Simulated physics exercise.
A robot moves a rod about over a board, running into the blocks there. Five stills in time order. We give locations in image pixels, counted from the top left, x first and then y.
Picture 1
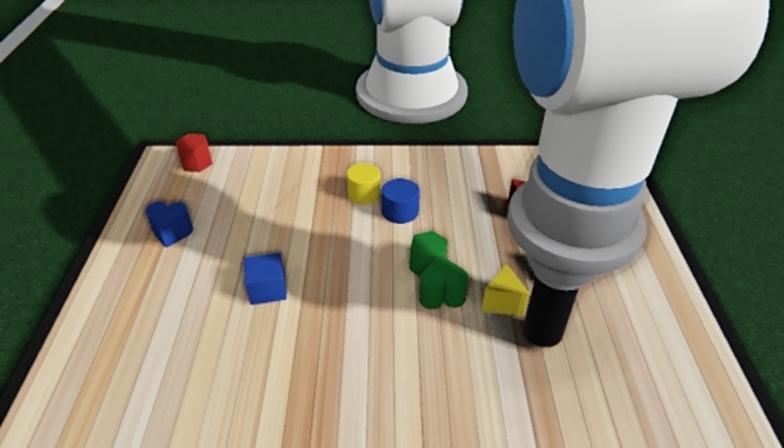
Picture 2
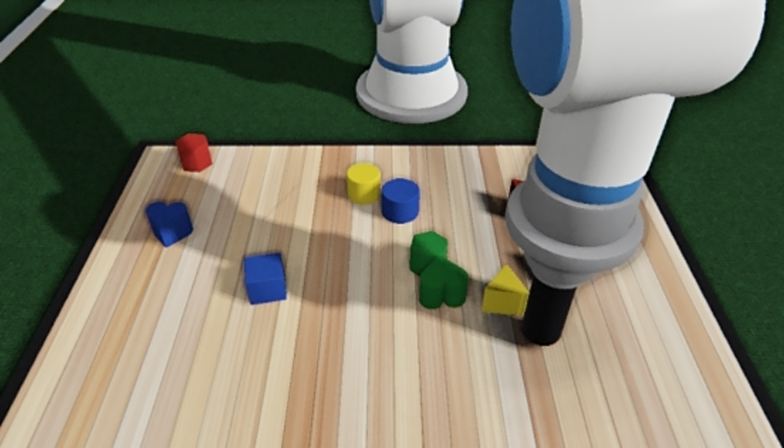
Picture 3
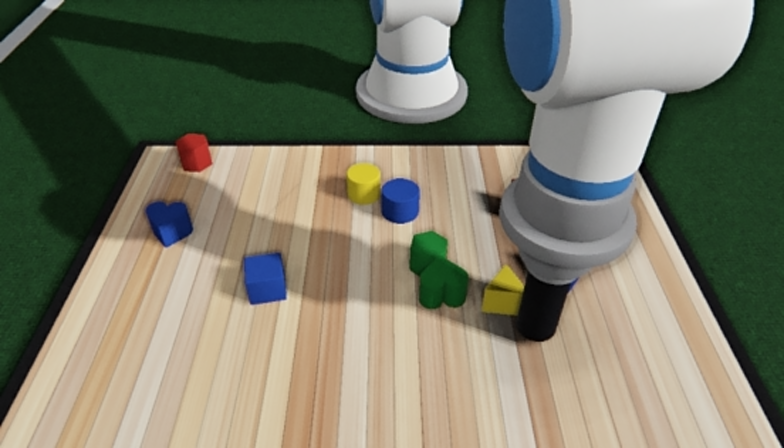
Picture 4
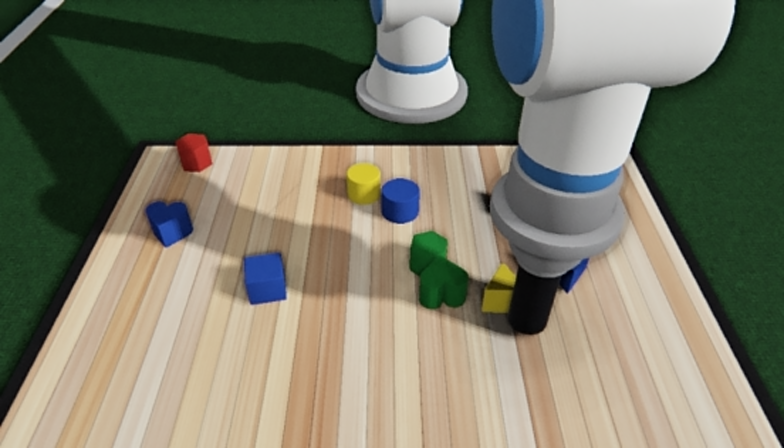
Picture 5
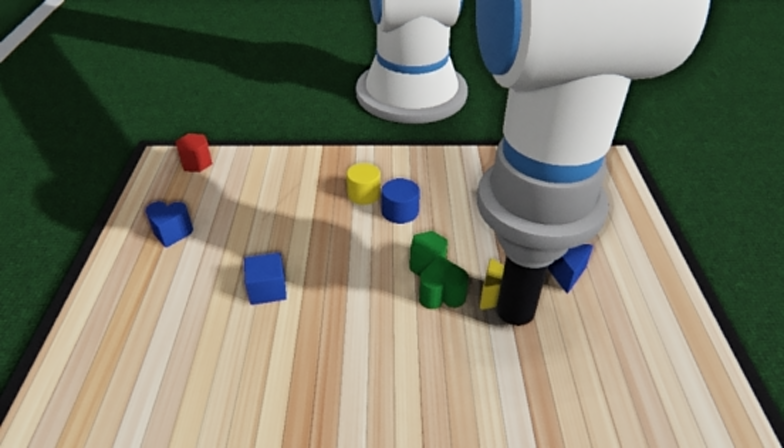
The clip shows a robot arm holding a black rod over a wooden board of coloured blocks; the rod shifts slightly left and away from the viewer, beside a yellow block, as a blue block comes into view behind.
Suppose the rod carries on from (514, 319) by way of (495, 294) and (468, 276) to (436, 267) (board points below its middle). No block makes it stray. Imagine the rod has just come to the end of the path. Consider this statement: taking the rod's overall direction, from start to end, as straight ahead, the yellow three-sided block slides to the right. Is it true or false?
True.
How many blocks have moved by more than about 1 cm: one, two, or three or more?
Number moved: 2.
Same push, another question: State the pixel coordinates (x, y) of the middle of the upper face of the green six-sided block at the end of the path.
Pixel (402, 236).
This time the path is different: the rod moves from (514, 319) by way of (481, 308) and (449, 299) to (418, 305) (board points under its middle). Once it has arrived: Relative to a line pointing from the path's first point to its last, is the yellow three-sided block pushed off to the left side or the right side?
It's going to go right.
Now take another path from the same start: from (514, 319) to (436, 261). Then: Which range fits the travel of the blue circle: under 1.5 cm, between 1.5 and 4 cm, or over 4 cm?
Offset: Below 1.5 cm.
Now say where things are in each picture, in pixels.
Tip of the rod at (543, 332), middles of tops, green six-sided block at (429, 243), green heart at (444, 273), yellow three-sided block at (507, 281), blue three-sided block hidden, in the first picture.
Rod at (541, 330), nothing pushed, in the second picture.
Rod at (536, 326), nothing pushed, in the third picture.
Rod at (527, 320), nothing pushed, in the fourth picture.
Rod at (516, 311), green six-sided block at (429, 243), green heart at (444, 273), yellow three-sided block at (500, 274), blue three-sided block at (573, 252), in the fifth picture.
The first path, step by step. Halfway along, rod at (483, 275); yellow three-sided block at (467, 242), turned 15° anticlockwise.
At the end, rod at (437, 259); green six-sided block at (402, 236), turned 20° anticlockwise; green heart at (440, 274), turned 15° anticlockwise; yellow three-sided block at (442, 224), turned 15° clockwise; blue three-sided block unmoved.
